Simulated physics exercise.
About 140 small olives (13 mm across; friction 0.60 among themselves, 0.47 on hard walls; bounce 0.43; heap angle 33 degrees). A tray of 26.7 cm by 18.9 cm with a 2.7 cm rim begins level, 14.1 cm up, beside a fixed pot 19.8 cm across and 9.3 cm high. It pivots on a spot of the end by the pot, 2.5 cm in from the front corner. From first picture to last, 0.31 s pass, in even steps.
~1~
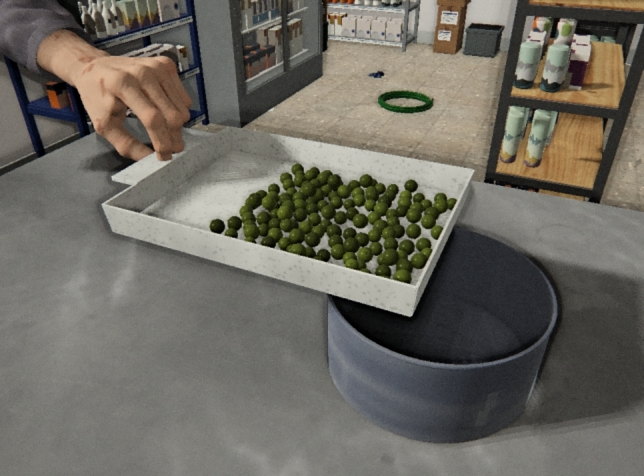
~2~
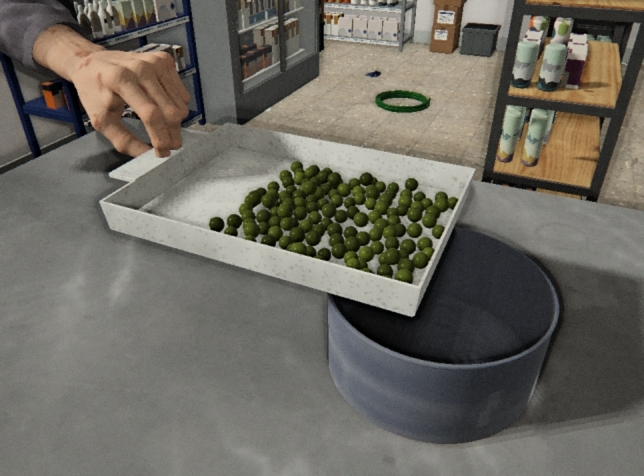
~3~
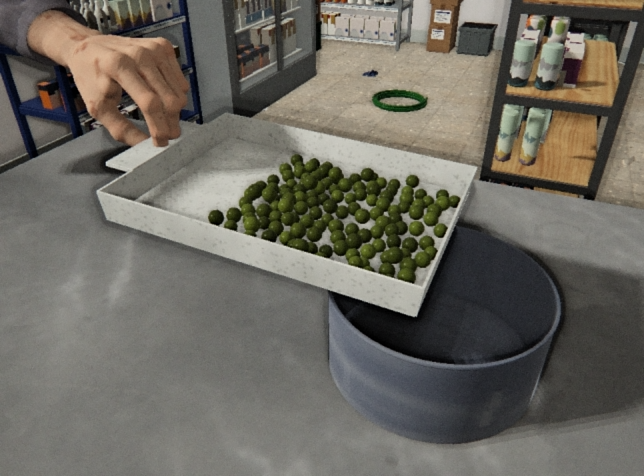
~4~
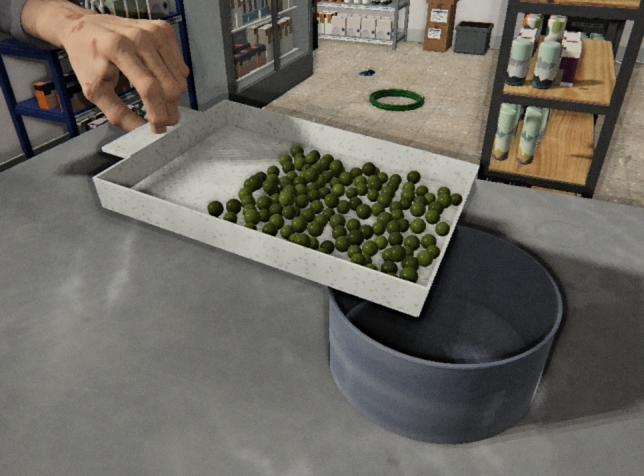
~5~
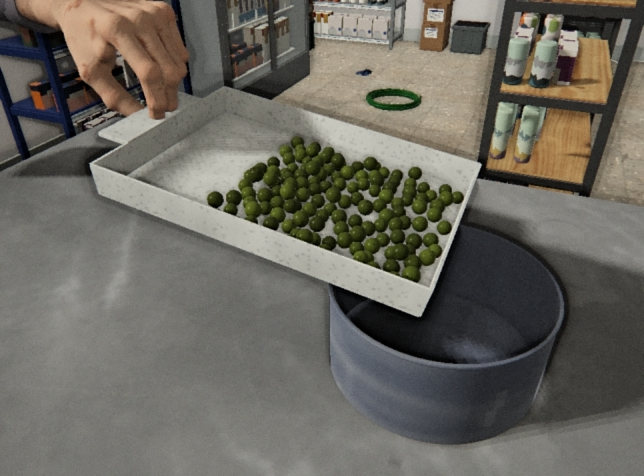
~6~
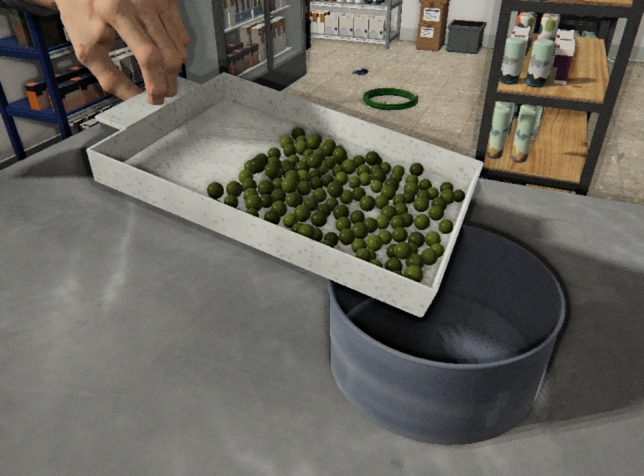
In a shop or storeroom with stocked shelves and a green ring on the floor behind, a grey counter is seen from slightly above. A pale speckled tray of small green olives sits over the edge of a round blue-grey pot at right, a hand at its far left end. The hand slowly raises that end, tilting the tray gently toward the pot, while the olives barely shift.
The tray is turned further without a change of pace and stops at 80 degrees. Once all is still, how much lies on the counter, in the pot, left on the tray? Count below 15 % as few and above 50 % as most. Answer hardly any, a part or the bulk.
Counter: Hardly any, pot: Hardly any, tray: The bulk.
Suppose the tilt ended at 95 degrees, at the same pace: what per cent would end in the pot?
It would be near 60 per cent.
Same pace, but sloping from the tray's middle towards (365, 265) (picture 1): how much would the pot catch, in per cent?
About 0 per cent.
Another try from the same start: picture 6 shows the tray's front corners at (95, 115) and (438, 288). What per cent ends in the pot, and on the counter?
Pot 0, counter 0.
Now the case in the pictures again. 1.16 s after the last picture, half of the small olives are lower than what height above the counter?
Some 20 cm.
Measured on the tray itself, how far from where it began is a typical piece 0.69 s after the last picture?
Roughly 3 cm.
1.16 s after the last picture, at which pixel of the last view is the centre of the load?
At about (438, 175).
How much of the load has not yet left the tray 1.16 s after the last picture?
Roughly 100 per cent.
Then, 0.69 s after the last picture, tilt 43 degrees; the tray holds 100 %, the pot 0 %.
Then, 1.16 s after the last picture, tilt 65 degrees; the tray holds 100 %, the pot 0 %.
Then, 1.69 s after the last picture, tilt 80 degrees; the tray holds 100 %, the pot 0 %.
In the end, counter 0 %, pot 0 %, tray 100 %.
